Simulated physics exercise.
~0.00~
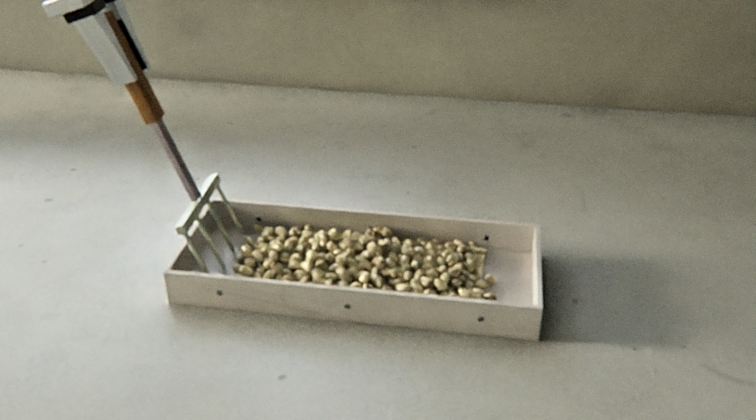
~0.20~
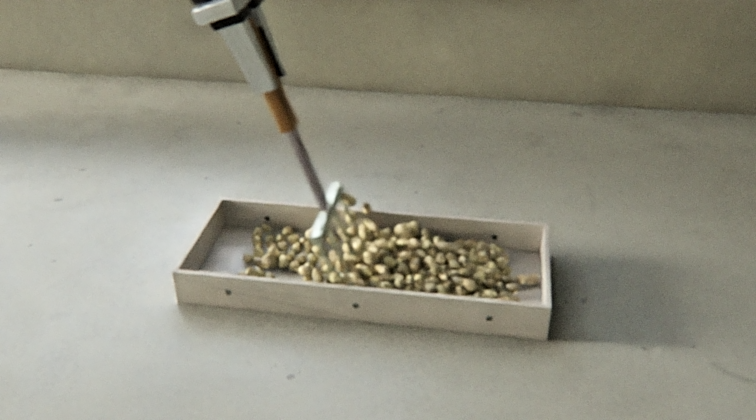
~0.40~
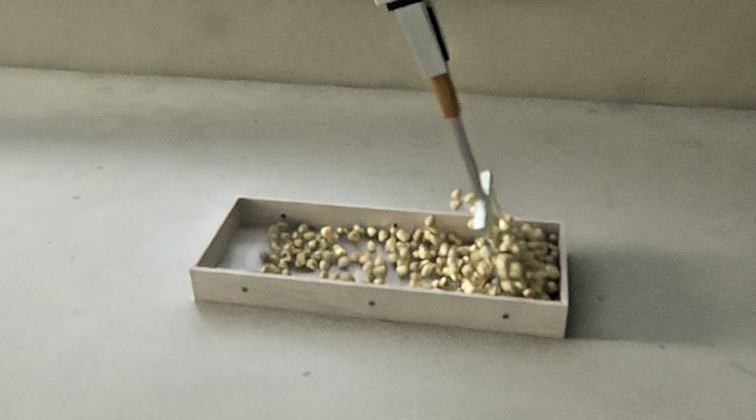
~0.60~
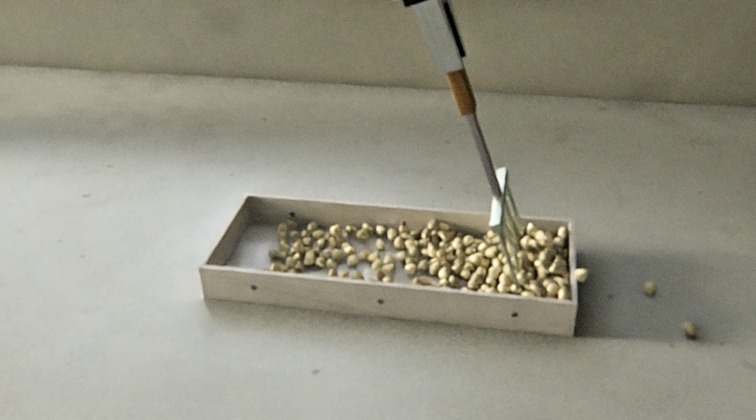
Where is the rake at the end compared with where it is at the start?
At the start the rake is at the left end of the tray, and by the end it is near the right end, among the bunched-up beans.
To begin with, a robot's gripper holds a small rake at the left end of a long, shallow, pale tray spread with dried beans. The rake sweeps right through the beans, pushing them up into a mound ahead of its tines. It carries on toward the right end, where the beans bunch up thickly and a few hop above the rim, leaving a thinner scatter behind. Finally the rake is near the right end wall, with most of the beans still in the tray and a few spilled past that end onto the table.
